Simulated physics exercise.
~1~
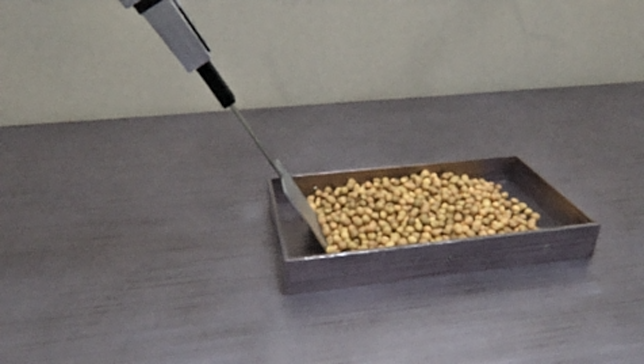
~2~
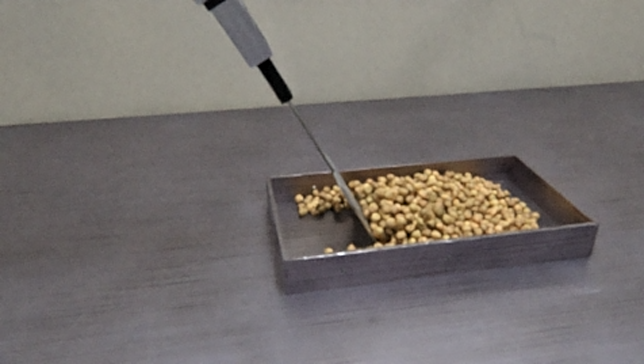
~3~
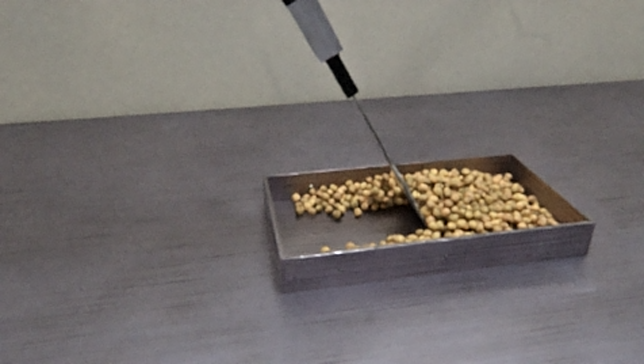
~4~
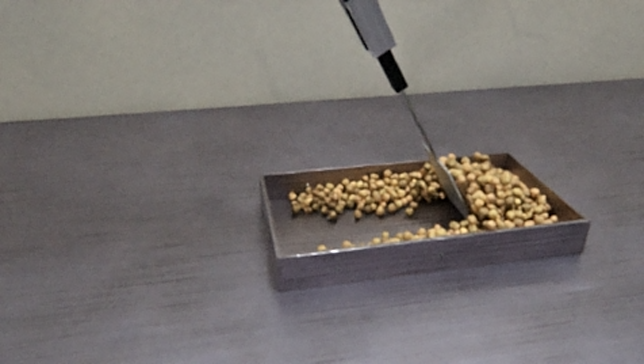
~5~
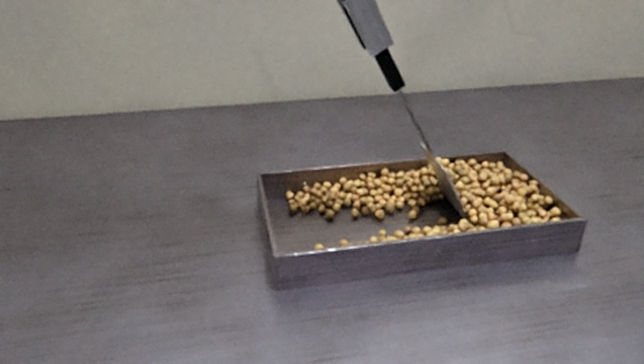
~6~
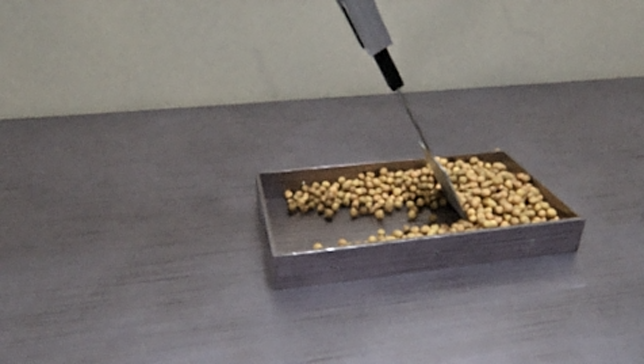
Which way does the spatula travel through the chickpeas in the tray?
The spatula moves to the right, pushing chickpeas ahead of it before it comes to a stop.
